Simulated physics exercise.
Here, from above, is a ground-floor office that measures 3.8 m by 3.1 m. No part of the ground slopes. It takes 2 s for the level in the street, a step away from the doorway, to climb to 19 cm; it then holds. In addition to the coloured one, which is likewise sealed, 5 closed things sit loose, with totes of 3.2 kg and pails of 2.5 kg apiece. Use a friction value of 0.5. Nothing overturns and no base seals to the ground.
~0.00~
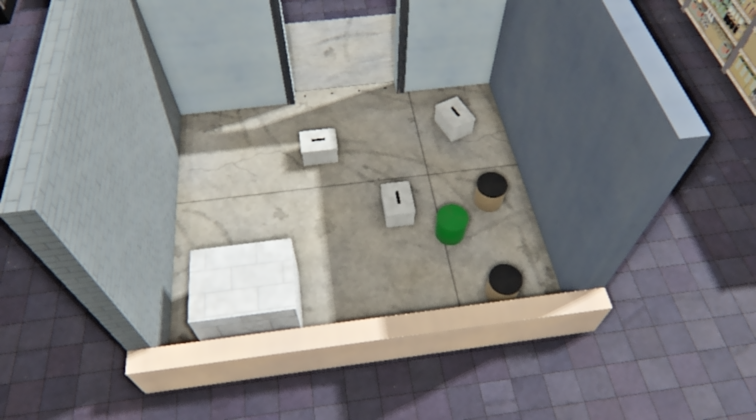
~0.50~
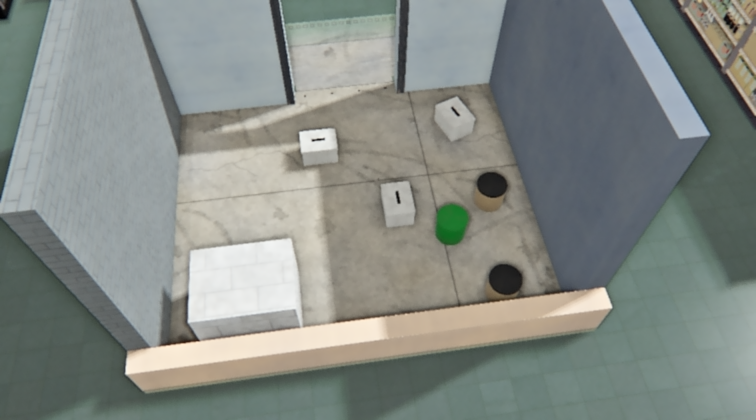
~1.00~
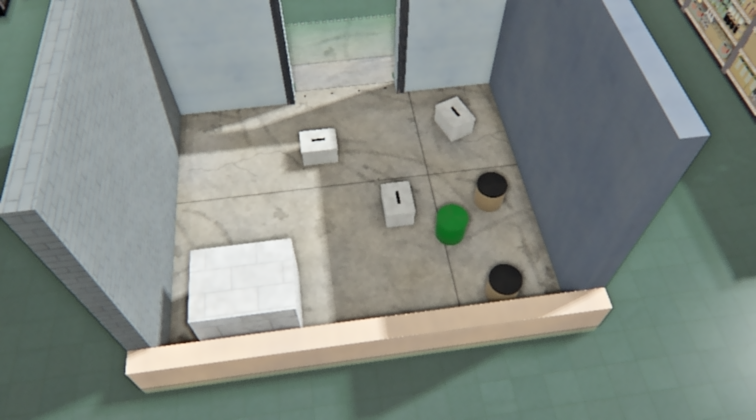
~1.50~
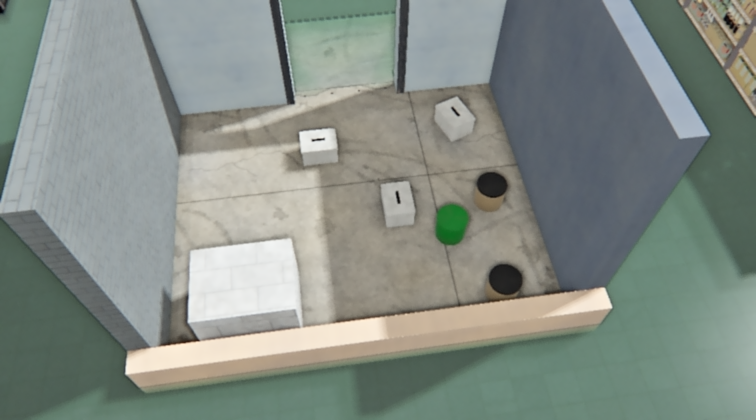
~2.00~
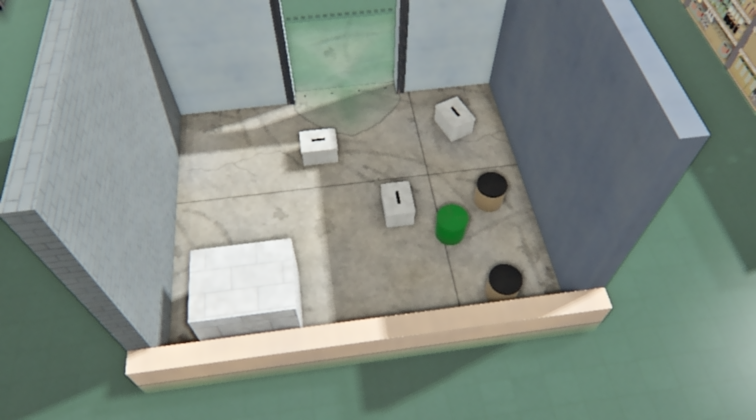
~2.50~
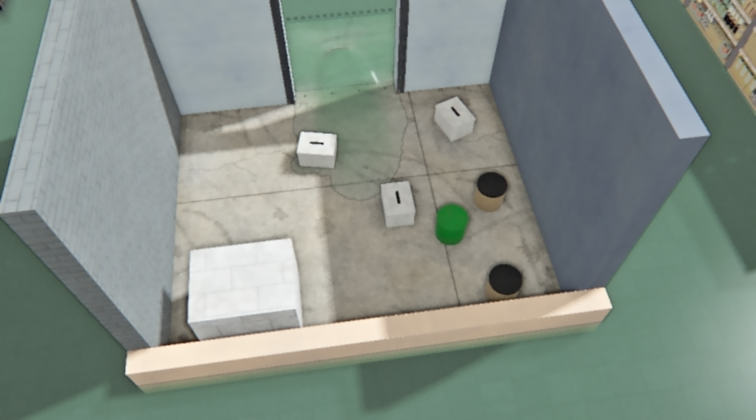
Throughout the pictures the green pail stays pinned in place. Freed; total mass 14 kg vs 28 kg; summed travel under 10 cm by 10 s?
Lower passes.
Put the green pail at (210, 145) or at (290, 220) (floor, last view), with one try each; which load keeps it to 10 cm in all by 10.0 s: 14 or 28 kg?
Respectively, the light option succeeds and the light option succeeds.
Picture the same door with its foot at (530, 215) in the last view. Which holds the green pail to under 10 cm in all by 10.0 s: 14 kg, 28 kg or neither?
Under that setup, the heavy option is needed.
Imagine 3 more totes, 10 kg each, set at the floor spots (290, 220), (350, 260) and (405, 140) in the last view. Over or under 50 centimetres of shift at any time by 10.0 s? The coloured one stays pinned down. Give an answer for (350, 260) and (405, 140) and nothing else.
In turn: Over, over.
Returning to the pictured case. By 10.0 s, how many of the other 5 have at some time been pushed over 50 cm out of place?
Result: 4.
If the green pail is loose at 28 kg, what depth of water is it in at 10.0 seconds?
About 13 cm.
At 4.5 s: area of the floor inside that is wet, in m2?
Wet: Near 9.5 m2.
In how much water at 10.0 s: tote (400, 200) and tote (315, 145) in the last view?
Around 11 cm and 7 cm.
After 3.5 s the green pail would be 0 cm from its start with 14 kg and 0 cm from its start with 28 kg; 4 cm of water round it then.
After 4.5 s the green pail would be 0 cm from its start with 14 kg and 0 cm from its start with 28 kg; 5 cm of water round it then.
After 7.0 s the green pail would be 0 cm from its start with 14 kg and 0 cm from its start with 28 kg; 12 cm of water round it then.
After 10.0 s the green pail would be 0 cm from its start with 14 kg and 0 cm from its start with 28 kg; 13 cm of water round it then.
